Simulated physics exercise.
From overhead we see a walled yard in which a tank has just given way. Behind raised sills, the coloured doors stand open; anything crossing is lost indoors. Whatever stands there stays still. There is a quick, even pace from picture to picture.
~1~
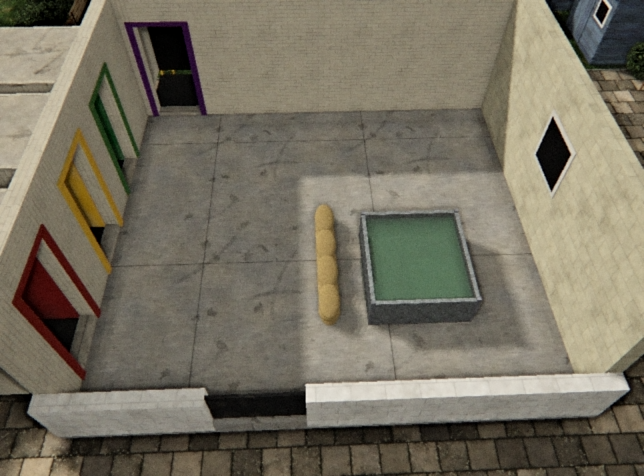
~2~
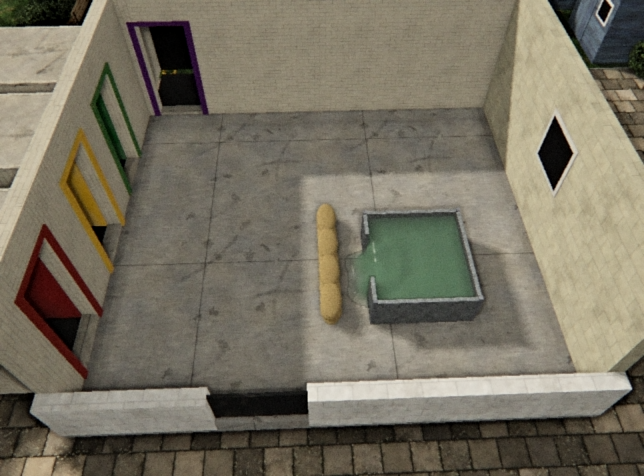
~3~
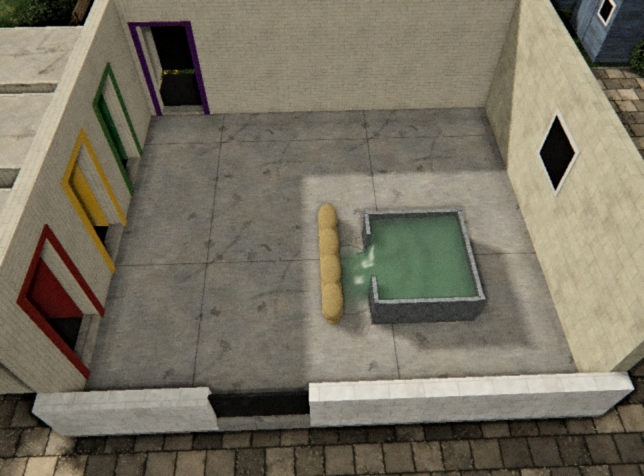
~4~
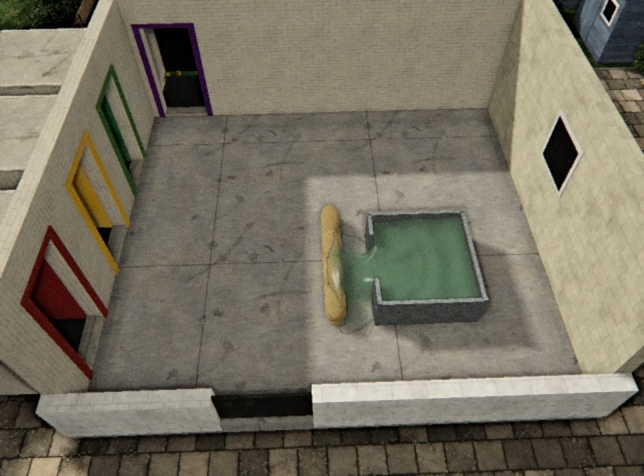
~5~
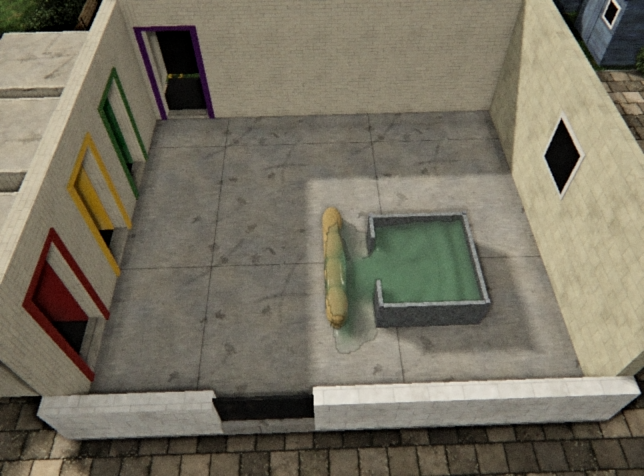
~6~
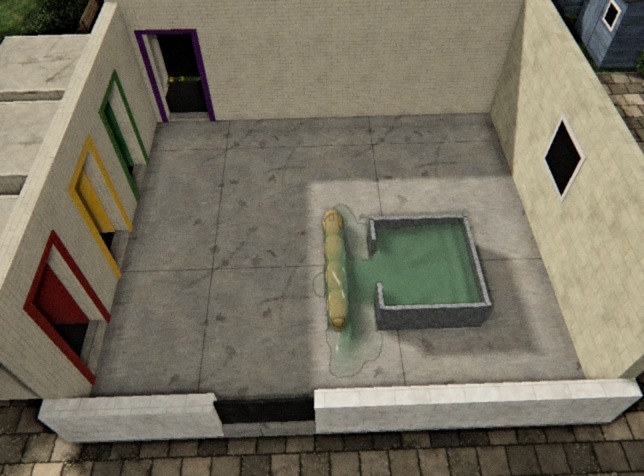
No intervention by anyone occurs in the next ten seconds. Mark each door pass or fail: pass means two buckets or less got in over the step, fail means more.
Purple door - pass, yellow door - pass, green door - pass, red door - pass.
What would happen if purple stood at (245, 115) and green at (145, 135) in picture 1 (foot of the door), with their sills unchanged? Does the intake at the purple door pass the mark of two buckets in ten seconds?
Note: Purple misses the threshold.
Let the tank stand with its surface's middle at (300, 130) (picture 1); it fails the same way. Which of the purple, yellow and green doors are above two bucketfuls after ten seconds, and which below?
Result: Purple door tops the limit, yellow door stays inside the limit, green door tops the limit.
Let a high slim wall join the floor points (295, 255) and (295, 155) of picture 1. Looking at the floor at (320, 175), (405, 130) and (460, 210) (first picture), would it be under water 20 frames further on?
Point by point: First submerged, second submerged, third not reached.
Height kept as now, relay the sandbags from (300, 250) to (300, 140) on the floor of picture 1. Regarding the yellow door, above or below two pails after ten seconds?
The yellow door exceeds the limit.
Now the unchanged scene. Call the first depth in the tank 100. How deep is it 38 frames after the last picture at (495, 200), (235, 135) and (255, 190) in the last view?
Readings in sequence: 10, 4, 0 percent.
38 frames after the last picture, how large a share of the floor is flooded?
Close to 60 %.
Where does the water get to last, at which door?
Answer - the one in green.
A moment on, water covers 20 % of the floor; the purple door not reached, the yellow door not reached, the green door not reached, the red door not reached.
Next, water covers 25 % of the floor; the purple door not reached, the yellow door not reached, the green door not reached, the red door not reached.
Then, water covers 40 % of the floor; the purple door not reached, the yellow door not reached, the green door not reached, the red door not reached.
Later, water covers 60 % of the floor; the purple door wet at the sill, nothing in, the yellow door wet at the sill, nothing in, the green door not reached, the red door wet at the sill, nothing in.
In the end, water covers 85 % of the floor; the purple door wet at the sill, nothing in, the yellow door wet at the sill, nothing in, the green door wet at the sill, nothing in, the red door wet at the sill, nothing in.
